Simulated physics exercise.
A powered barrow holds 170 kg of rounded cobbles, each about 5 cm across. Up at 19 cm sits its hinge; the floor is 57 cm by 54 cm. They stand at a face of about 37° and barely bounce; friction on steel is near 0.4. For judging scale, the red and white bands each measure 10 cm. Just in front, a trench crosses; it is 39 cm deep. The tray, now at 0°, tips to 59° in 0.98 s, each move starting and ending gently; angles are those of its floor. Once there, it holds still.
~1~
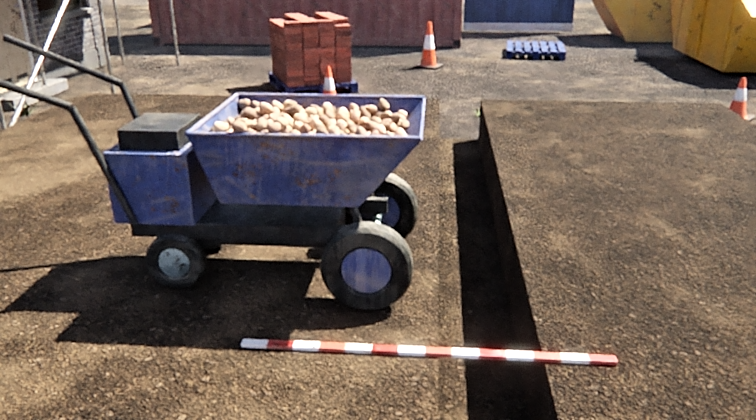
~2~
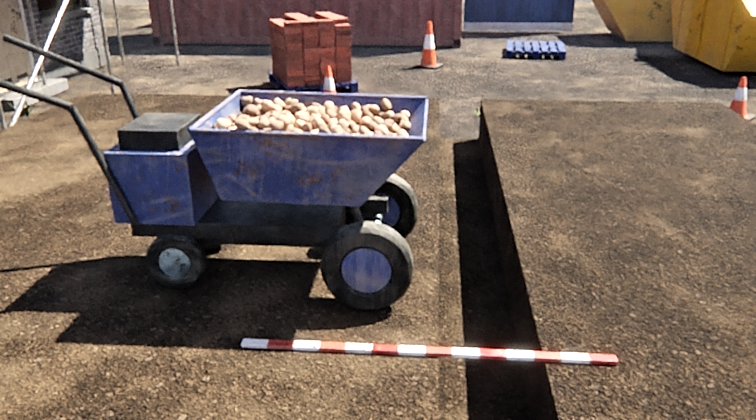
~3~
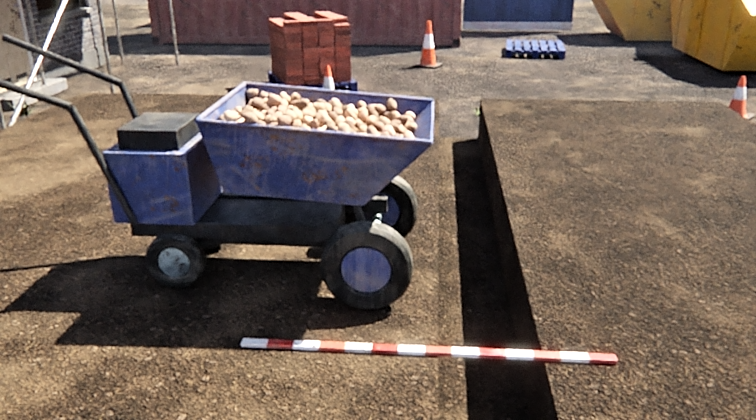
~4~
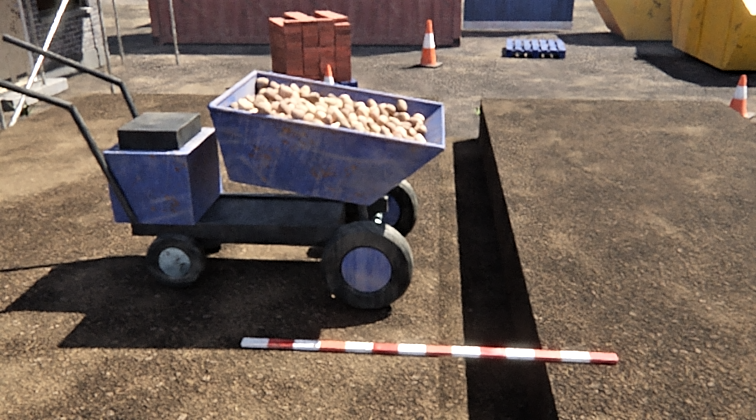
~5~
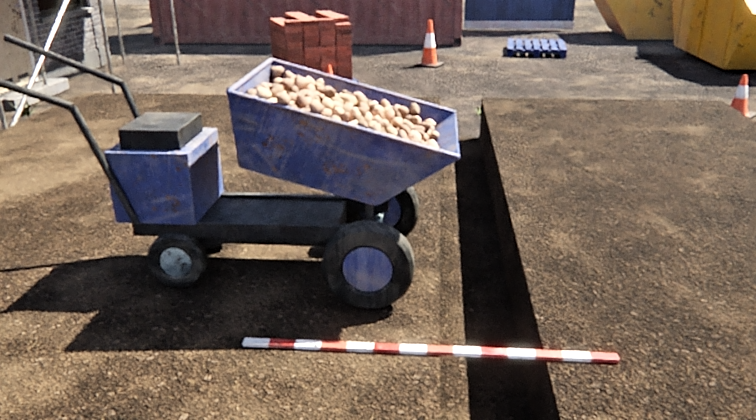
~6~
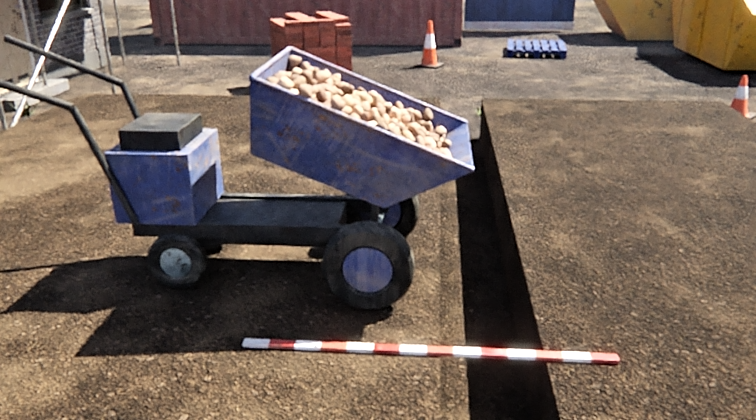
A blue powered barrow standing beside a trench, its tray of rounded cobbles tilting steadily forward to the right, rear end rising.
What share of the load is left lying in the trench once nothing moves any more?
About 29 per cent.
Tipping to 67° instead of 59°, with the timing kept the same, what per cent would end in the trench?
Then close to 35 per cent.
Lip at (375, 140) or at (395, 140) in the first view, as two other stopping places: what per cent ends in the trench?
55 % and 40 %.
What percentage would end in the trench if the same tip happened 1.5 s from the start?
Expected share: Around 35%.
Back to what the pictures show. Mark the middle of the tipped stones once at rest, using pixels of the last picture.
The tipped stones centre close to (553, 275).
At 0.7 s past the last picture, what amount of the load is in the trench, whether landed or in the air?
By that moment, roughly 5 per cent of the load.
Then, 0.3 s after the last picture the floor is at 50°, 100 % in the tray; the foremost stones are at (489, 184).
Then, 0.7 s after the last picture the floor is at 59°, 86 % in the tray, 4 % in the trench, 10 % past the trench; the foremost stones are at (569, 262).
Then, 1.0 s after the last picture the floor is at 59°, 55 % in the tray, 3 % in the trench, 42 % past the trench; the foremost stones are at (696, 282).
Then, 3.0 s after the last picture the floor is at 59°, 22 % in the tray, 29 % in the trench, 48 % past the trench; the foremost stones are past the picture's edge.
